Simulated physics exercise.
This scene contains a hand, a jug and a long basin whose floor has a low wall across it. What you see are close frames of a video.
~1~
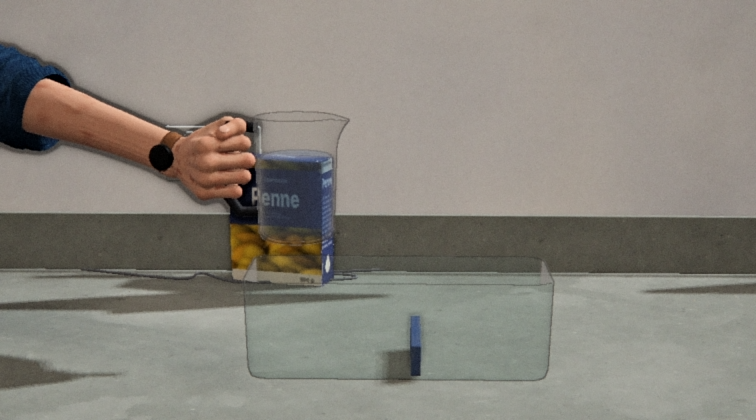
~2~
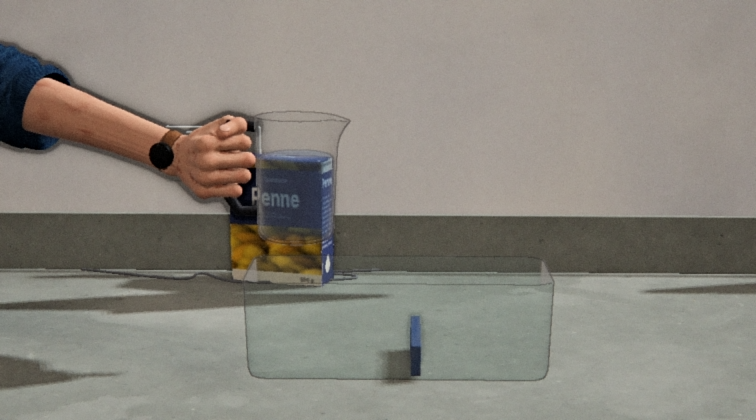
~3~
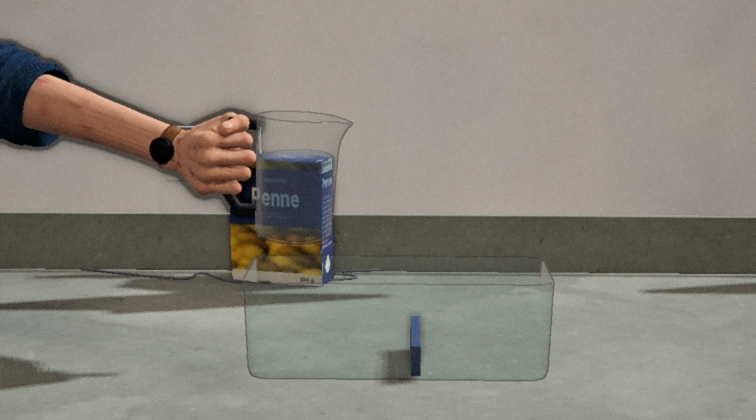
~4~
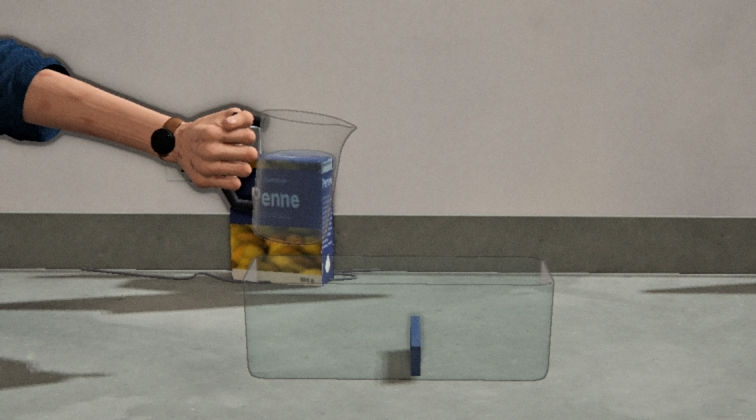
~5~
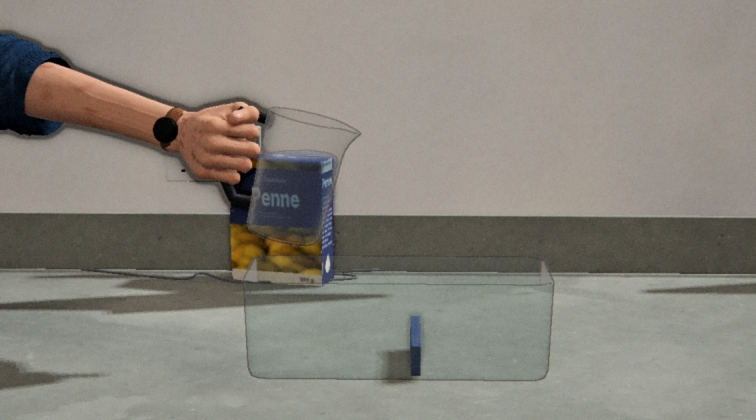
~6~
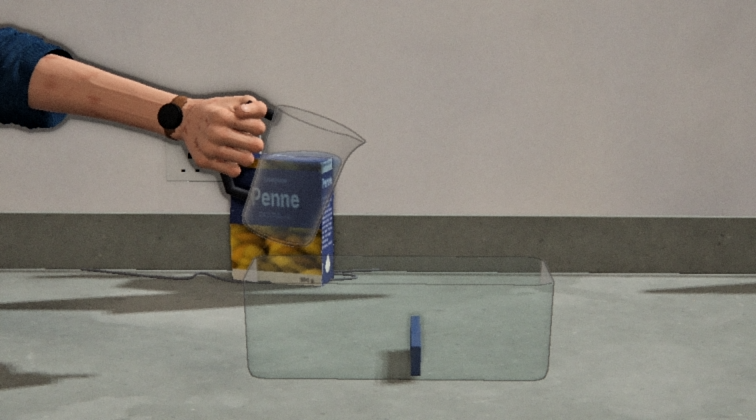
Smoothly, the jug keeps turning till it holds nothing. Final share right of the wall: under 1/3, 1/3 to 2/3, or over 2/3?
1/3 to 2/3.
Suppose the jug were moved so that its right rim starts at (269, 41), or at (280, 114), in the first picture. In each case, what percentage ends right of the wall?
First try: About 10 %; second try: About 5 %.
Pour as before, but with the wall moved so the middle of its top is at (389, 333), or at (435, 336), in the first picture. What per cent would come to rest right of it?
In turn some 95 and 10 in a hundred.
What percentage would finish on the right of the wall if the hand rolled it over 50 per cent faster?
It comes to 55 per cent or so.
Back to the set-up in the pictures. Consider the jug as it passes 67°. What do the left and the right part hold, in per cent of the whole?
Left part 0 %; right part 0 %.
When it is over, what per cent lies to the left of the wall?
I'd say near 40 in a hundred.
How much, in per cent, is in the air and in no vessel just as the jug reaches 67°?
Roughly 5 percent.
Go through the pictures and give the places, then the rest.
In the first frame, it leans 0°; its right rim is at (350, 119); the water meets the walls at (259, 155) and (334, 155); the long basin's rim runs from (249, 270) to (548, 272); the wall's top is at (416, 332).
In the second frame, it leans 1°; its right rim is at (350, 119); the water meets the walls at (259, 155) and (334, 155).
In the third frame, it leans 3°; its right rim is at (353, 122); the water meets the walls at (260, 155) and (336, 156).
In the fourth frame, it leans 8°; its right rim is at (357, 126); the water meets the walls at (262, 155) and (336, 156).
In the fifth frame, it leans 13°; its right rim is at (362, 132); the water meets the walls at (263, 157) and (340, 157).
In the sixth frame, it leans 20°; its right rim is at (366, 141); the water meets the walls at (263, 158) and (344, 158).
A moment on, the jug is tipped part way and 93 per cent is still to pour, 1 is left of the wall and 0 right of it.
Next, the jug is tipped on its side and 45 per cent is still to pour, 10 is left of the wall and 28 right of it.
Then the jug is tipped right over and 7 per cent is still to pour, 32 is left of the wall and 56 right of it.
Later the jug is tipped right over and 0 per cent is still to pour, 42 is left of the wall and 57 right of it.
In the end 42 per cent lies left of the wall, 57 right of it and 1 outside.
